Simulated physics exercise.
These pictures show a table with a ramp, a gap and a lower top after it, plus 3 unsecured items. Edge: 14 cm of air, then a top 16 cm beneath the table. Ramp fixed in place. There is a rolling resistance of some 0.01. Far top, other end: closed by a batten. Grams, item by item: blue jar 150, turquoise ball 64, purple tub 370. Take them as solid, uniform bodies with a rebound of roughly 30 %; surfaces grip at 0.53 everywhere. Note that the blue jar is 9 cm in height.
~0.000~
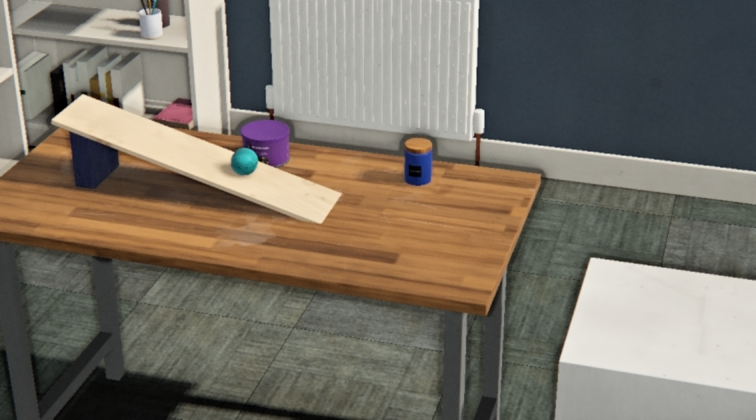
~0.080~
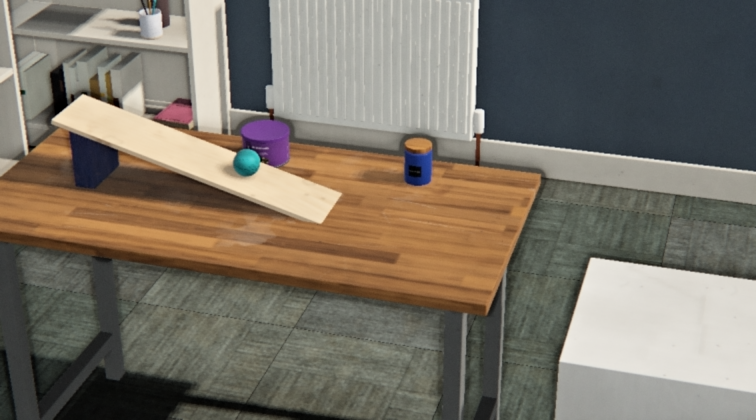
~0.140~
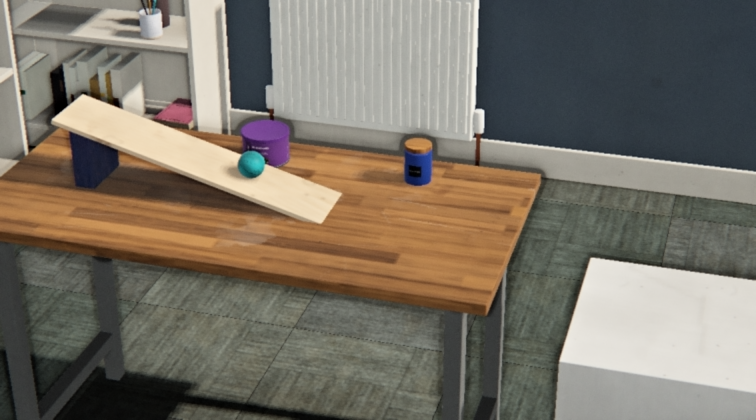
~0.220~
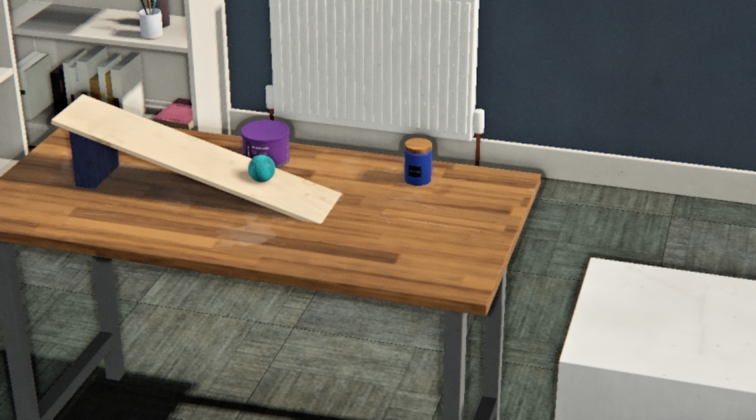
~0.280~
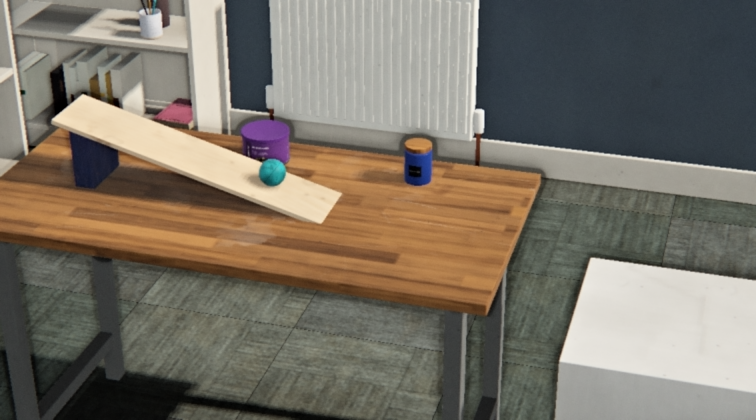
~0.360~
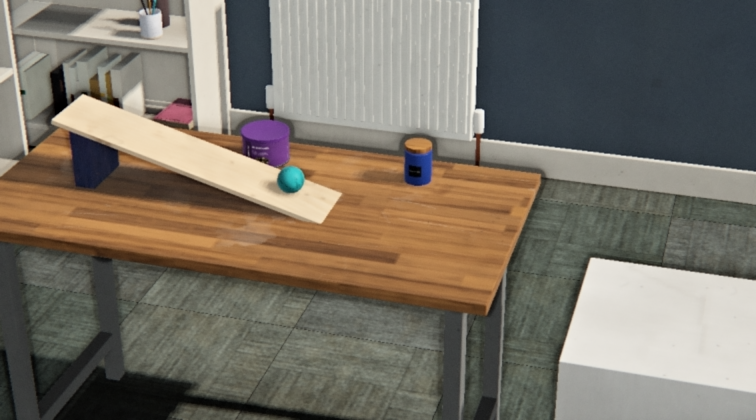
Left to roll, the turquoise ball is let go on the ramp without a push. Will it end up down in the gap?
No, it reaches the lower top.
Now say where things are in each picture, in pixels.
The first picture shows edge 63 cm away; turquoise ball (244, 162); blue jar (418, 162).
The second picture shows edge 62 cm away; turquoise ball (246, 163); blue jar (418, 162).
The third picture shows edge 61 cm away; turquoise ball (251, 165); blue jar (418, 162).
The fourth picture shows edge 59 cm away; turquoise ball (262, 169); blue jar (418, 162).
The fifth picture shows edge 56 cm away; turquoise ball (272, 173); blue jar (418, 162).
The sixth picture shows edge 52 cm away; turquoise ball (290, 180); blue jar (418, 162).
Around 0.56 s, edge 36 cm away; turquoise ball near (356, 199).
Around 0.96 s, edge 3 cm away; turquoise ball near (503, 219).
Around 1.26 s, 21 cm past the table's edge; turquoise ball near (609, 295).
Around 1.56 s, 44 cm past the table's edge; turquoise ball near (720, 315).
Finally (1.7 s), 55 cm past the table's edge; the bystanders still in place (within 8 cm).
